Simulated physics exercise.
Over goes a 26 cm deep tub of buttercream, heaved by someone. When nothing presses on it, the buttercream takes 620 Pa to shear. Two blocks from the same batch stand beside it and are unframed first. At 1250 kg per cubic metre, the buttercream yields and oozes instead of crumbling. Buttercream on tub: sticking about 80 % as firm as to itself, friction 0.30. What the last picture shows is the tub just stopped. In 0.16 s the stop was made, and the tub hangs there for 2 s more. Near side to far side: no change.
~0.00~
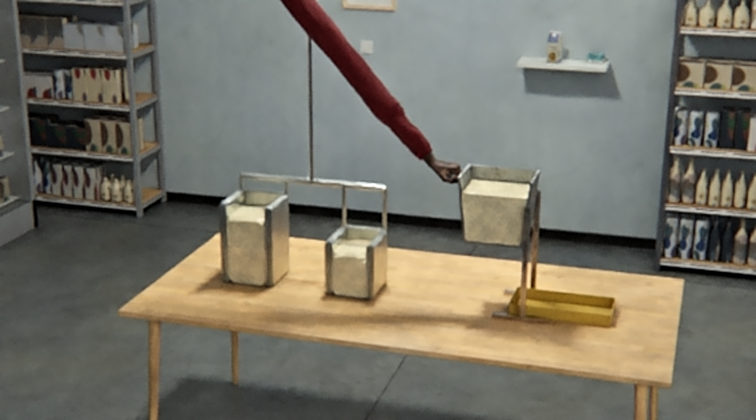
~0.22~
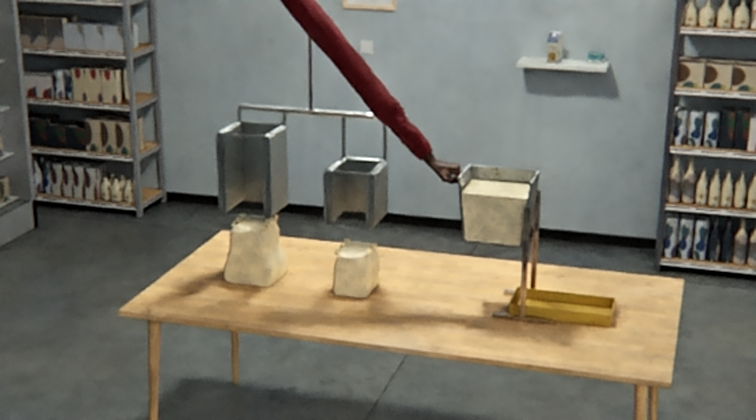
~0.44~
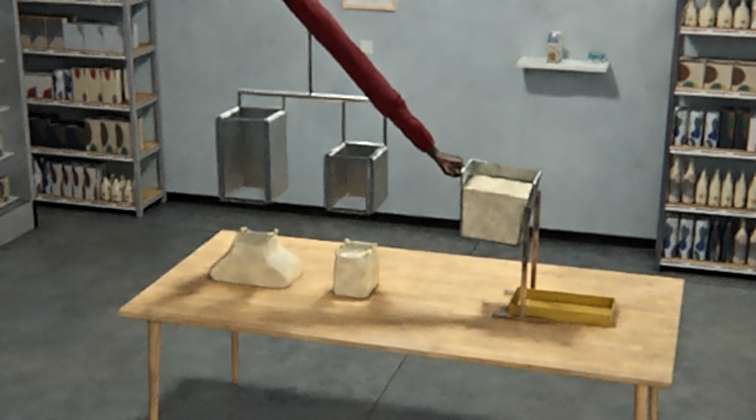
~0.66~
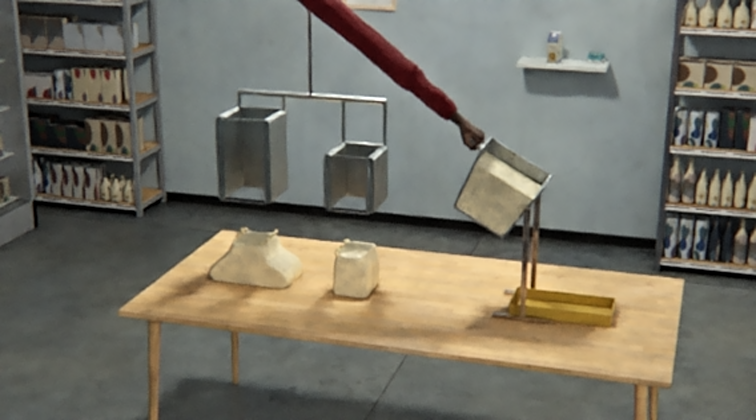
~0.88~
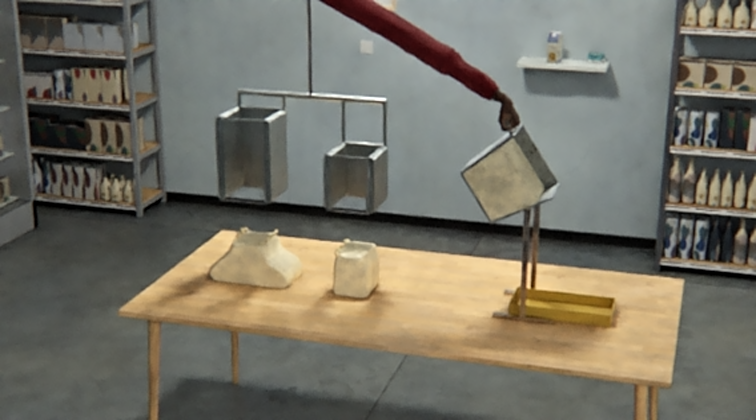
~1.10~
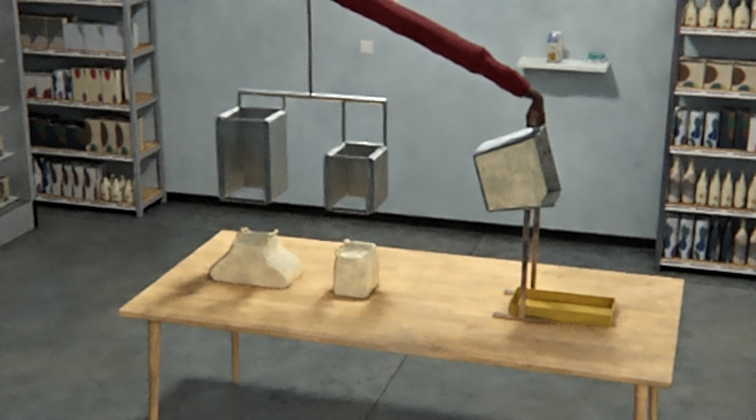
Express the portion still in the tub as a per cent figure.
I would say about 100 percent.
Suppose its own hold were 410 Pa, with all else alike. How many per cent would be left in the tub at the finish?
Around 85 per cent.
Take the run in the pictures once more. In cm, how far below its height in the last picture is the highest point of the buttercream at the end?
0 cm.
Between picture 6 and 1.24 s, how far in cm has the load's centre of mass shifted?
Looks like around 0 cm to me.
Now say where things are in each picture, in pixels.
In the first picture, handle-side rim at (460, 178), tilt 0 degrees; highest point of the buttercream at (515, 197); test blocks 30 cm, 19 cm high (left to right).
In the second picture, handle-side rim at (460, 178), tilt 0 degrees; highest point of the buttercream at (515, 197); test blocks 25 cm, 19 cm high (left to right).
In the third picture, handle-side rim at (463, 173), tilt 5 degrees; highest point of the buttercream at (467, 188); test blocks 19 cm, 18 cm high (left to right).
In the fourth picture, handle-side rim at (482, 150), tilt 29 degrees; highest point of the buttercream at (479, 165); test blocks 19 cm, 18 cm high (left to right).
In the fifth picture, handle-side rim at (514, 137), tilt 56 degrees; highest point of the buttercream at (500, 148); test blocks 19 cm, 18 cm high (left to right).
In the sixth picture, handle-side rim at (537, 137), tilt 73 degrees; highest point of the buttercream at (524, 144); test blocks 19 cm, 18 cm high (left to right).
By 1.24 s, the tub is at 73 degrees and holds 100 %.
By 1.41 s, the tub is at 73 degrees and holds 100 %.
By 1.58 s, the tub is at 73 degrees and holds 100 %.
By 1.75 s, the tub is at 73 degrees and holds 100 %.
By 3.10 s, at the end, the tub is at 73 degrees and holds 100 %.
